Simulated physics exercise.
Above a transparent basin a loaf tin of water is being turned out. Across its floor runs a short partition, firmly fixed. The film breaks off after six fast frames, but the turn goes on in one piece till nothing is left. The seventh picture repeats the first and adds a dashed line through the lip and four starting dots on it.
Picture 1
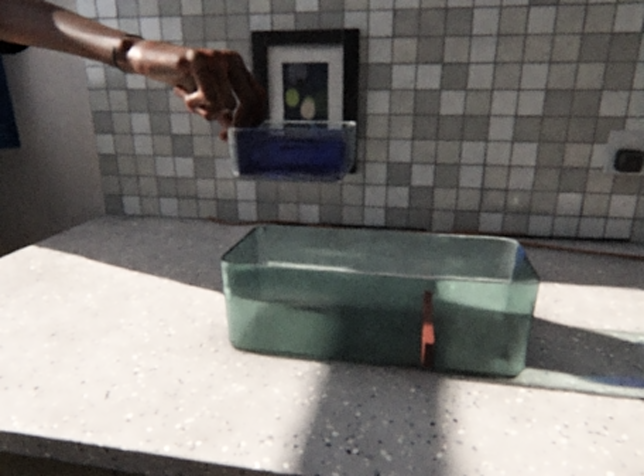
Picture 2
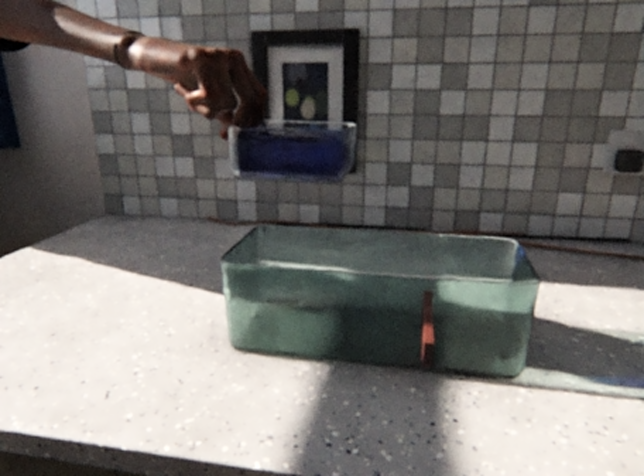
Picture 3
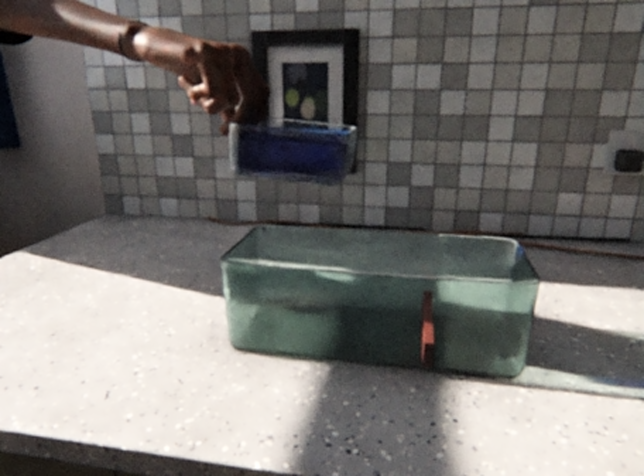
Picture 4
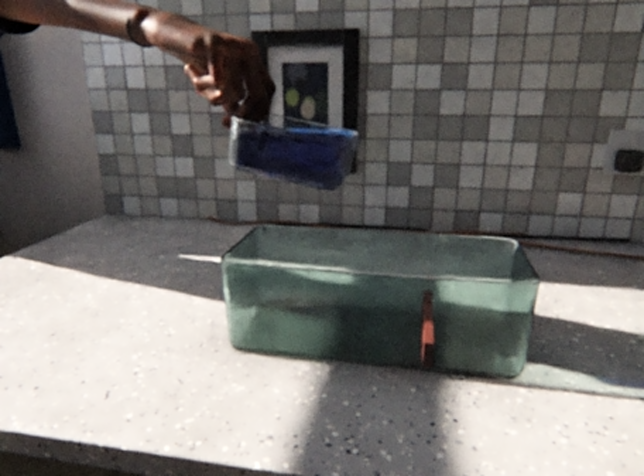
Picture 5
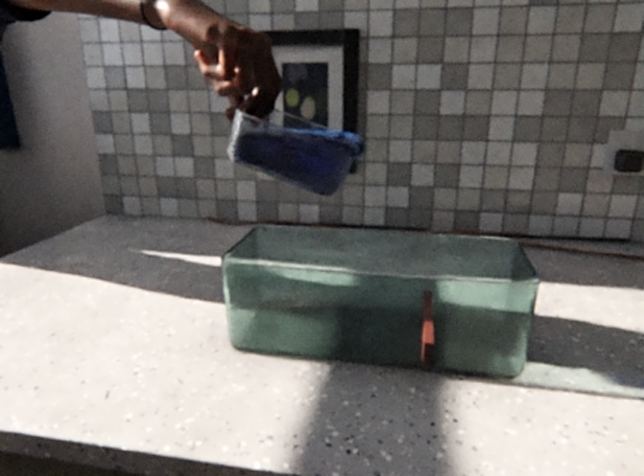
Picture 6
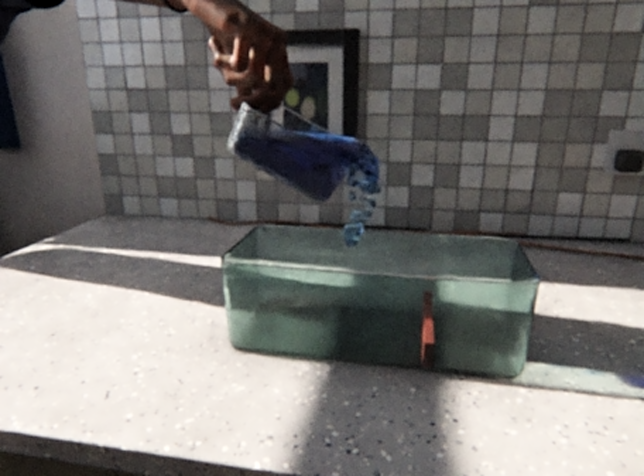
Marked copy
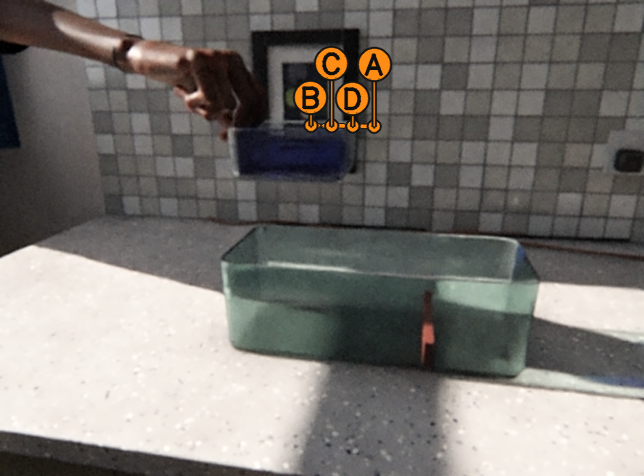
On a speckled countertop before a grey tiled wall, a hand holds a clear tin of blue water level above a greenish transparent basin with a short reddish partition inside. The hand gradually tilts the tin down to the right, and blue water slips over its lip and streams down toward the basin.
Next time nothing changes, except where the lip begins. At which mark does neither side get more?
Use dot A.
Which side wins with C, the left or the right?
The left side.
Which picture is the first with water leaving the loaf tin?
In picture 5.
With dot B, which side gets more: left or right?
The left side.
In orange, A at (374, 126); B at (310, 125); C at (331, 125); D at (352, 126).
If A is chosen, about 50 % ends left of the wall and 49 % right of it.
If B is chosen, about 90 % ends left of the wall and 9 % right of it.
If C is chosen, about 91 % ends left of the wall and 8 % right of it.
If D is chosen, about 91 % ends left of the wall and 9 % right of it.
